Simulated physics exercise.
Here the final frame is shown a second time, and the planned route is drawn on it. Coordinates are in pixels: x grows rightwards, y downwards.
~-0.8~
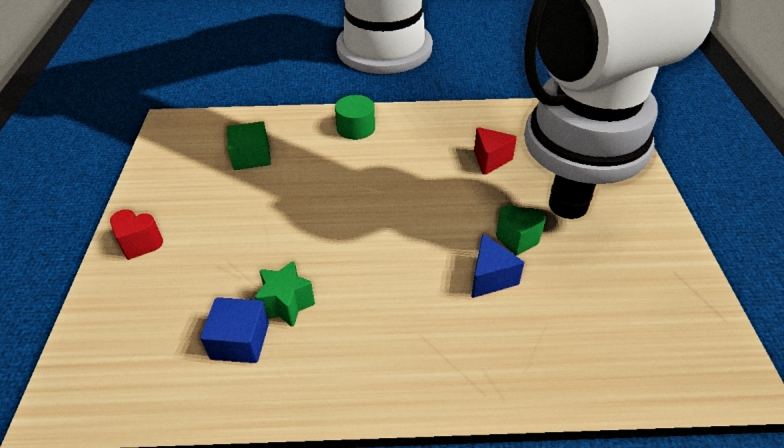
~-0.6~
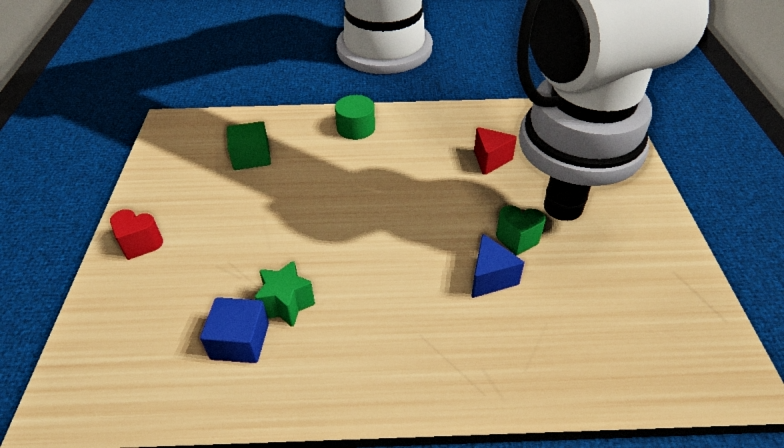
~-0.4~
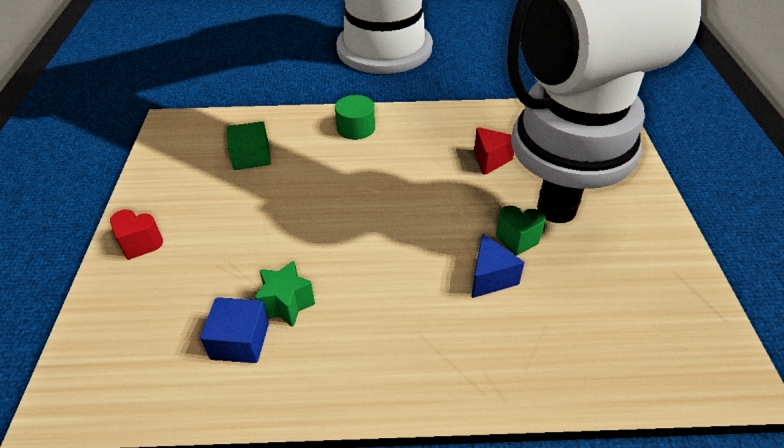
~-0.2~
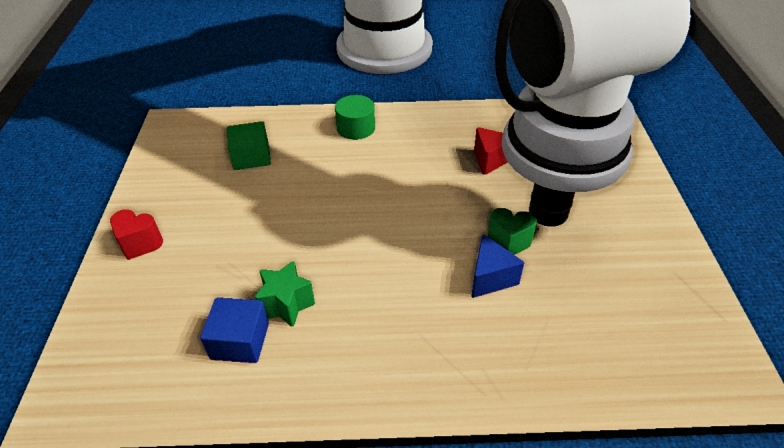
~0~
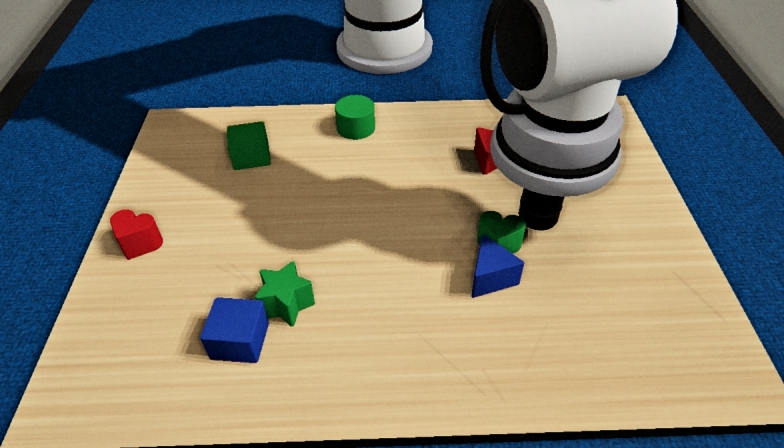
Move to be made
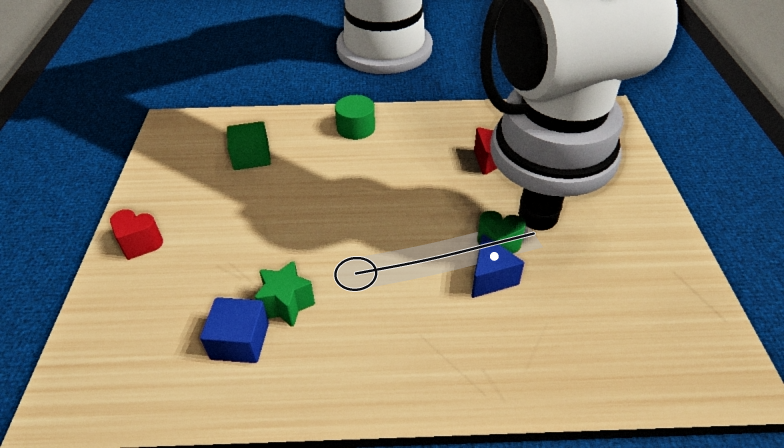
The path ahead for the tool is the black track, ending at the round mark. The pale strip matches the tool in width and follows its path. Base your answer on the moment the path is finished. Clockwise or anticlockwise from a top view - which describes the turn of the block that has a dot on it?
Short answer: Counterclockwise.
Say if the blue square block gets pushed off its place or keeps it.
It keeps its position.
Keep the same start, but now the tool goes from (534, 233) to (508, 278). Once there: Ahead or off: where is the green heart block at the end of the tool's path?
The tool passes it.
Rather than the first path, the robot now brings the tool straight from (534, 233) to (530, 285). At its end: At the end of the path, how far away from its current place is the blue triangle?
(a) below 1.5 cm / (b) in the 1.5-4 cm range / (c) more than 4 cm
(a)
Path on the board, straight from (534, 233) to (356, 274); the dot is on the blue triangle.
What follows on the original path. One third of the way, tool (479, 232); blue triangle (483, 260), turned 45° anticlockwise; green heart block (439, 234), turned 15° clockwise.
Two thirds of the way, tool (418, 246); blue triangle (482, 260), turned 50° anticlockwise; green heart block (378, 239), turned 45° clockwise.
At the end, tool (354, 258); blue square block in place; green star block in place; blue triangle (482, 260), turned 50° anticlockwise; green heart block (328, 235), turned 110° clockwise.
